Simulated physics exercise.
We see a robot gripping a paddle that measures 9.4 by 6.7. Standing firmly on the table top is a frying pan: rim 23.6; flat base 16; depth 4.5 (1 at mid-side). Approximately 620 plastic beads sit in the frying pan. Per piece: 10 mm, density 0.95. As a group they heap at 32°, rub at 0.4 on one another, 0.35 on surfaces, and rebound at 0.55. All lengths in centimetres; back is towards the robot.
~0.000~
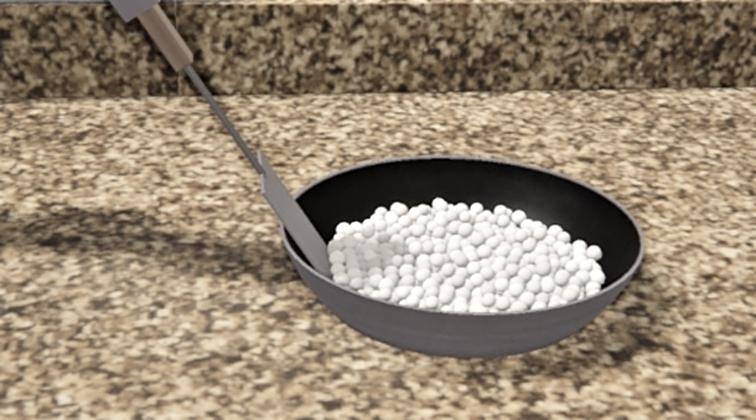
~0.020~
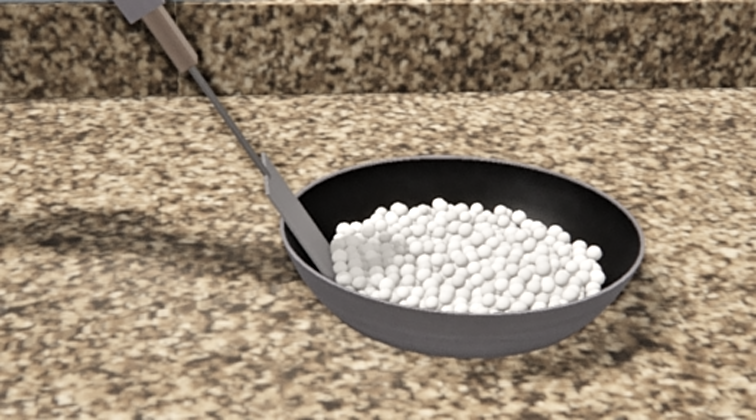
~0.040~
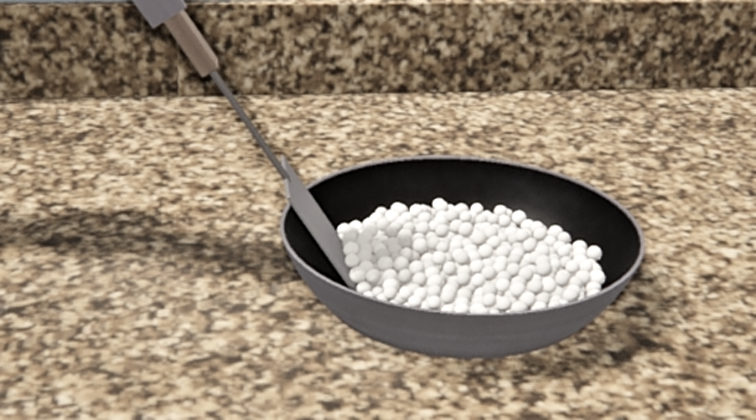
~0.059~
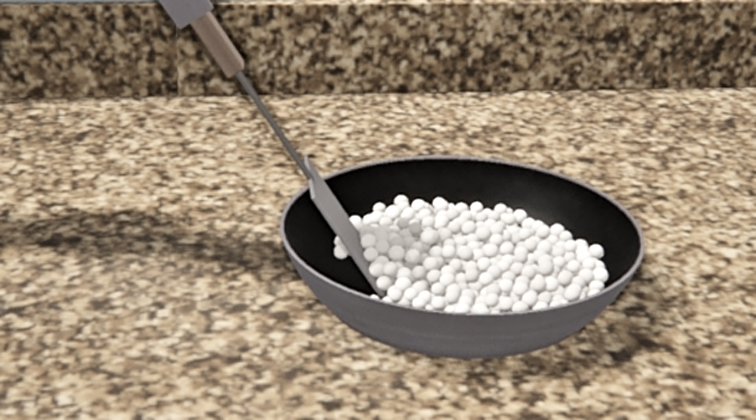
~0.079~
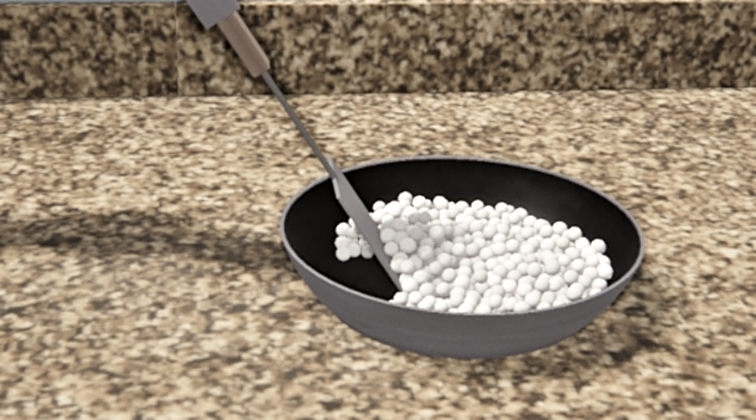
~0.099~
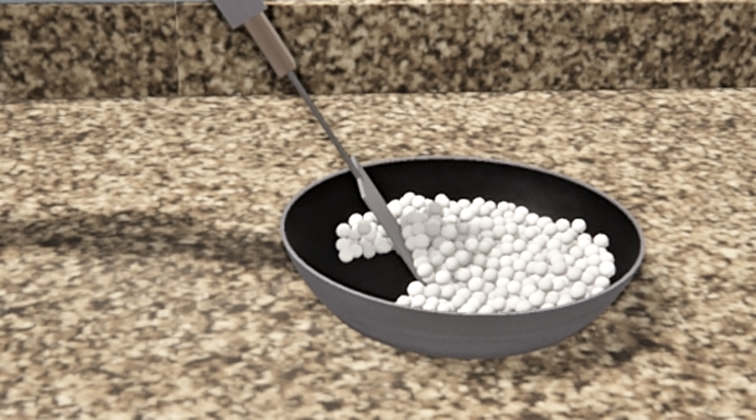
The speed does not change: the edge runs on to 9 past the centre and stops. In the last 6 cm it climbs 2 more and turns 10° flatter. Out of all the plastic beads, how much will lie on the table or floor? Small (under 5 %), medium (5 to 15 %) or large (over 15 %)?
Large.
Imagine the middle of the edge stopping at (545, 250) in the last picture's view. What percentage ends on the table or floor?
Some 5 per cent.
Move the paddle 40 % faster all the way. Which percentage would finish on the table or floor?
About 25 in a hundred.
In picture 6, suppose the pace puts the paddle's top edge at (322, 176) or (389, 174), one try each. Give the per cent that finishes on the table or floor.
About 10 and 30 percent.
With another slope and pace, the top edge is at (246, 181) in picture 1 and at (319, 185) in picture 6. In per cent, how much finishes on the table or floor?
I'd put it at roughly 15 per cent.
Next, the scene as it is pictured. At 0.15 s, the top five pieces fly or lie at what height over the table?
Somewhere around 5 centimetres high.
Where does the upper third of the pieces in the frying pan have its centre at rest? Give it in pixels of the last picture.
I'd put it close to (527, 259).
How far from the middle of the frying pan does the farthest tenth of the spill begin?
40 centimetres, give or take.
By 0.15 s, sloping 58°, highest piece 6 above the table; 620 in the frying pan.
By 0.19 s, sloping 54°, highest piece 6 above the table; 620 in the frying pan.
By 0.42 s, sloping 48°, highest piece 10 above the table; 479 in the frying pan, 90 on the table or floor, 51 on the blade or in flight.
By 1.47 s, sloping 48°, highest piece 4 above the table; 479 in the frying pan, 141 on the table or floor.
Final count, 479 in the frying pan, 141 on the table or floor. That is 23 % on the table or floor.
